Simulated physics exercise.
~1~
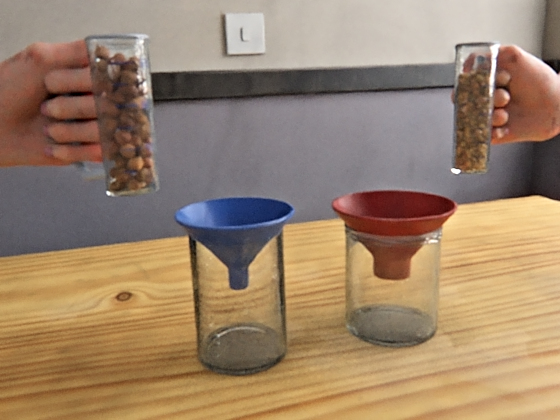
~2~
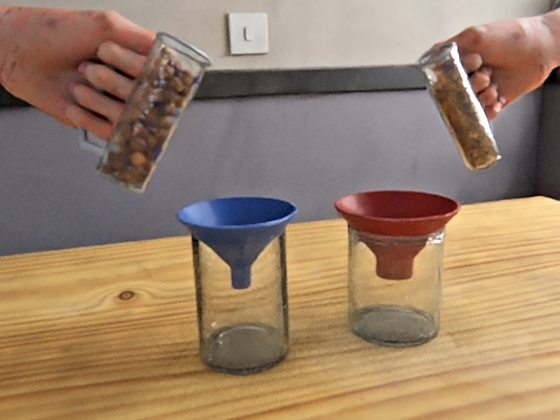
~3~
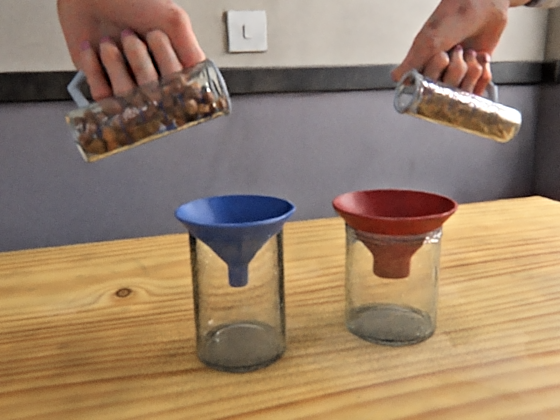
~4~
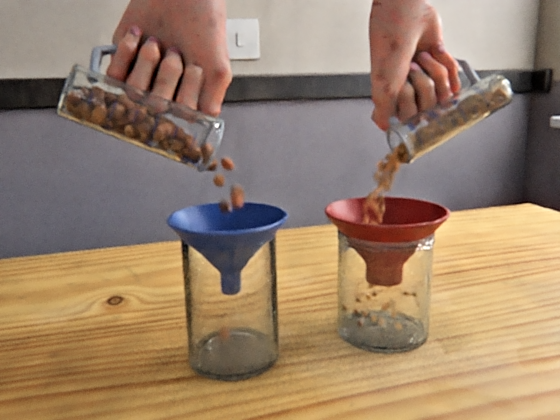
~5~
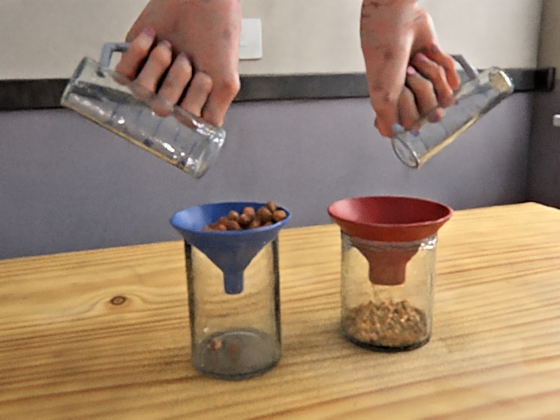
Two hands tipped glass cups of small brown pieces over funnels set in clear jars, and the larger pieces on the left clogged the blue funnel with hardly any dropping through, while the finer ones ran through the red funnel into its jar.
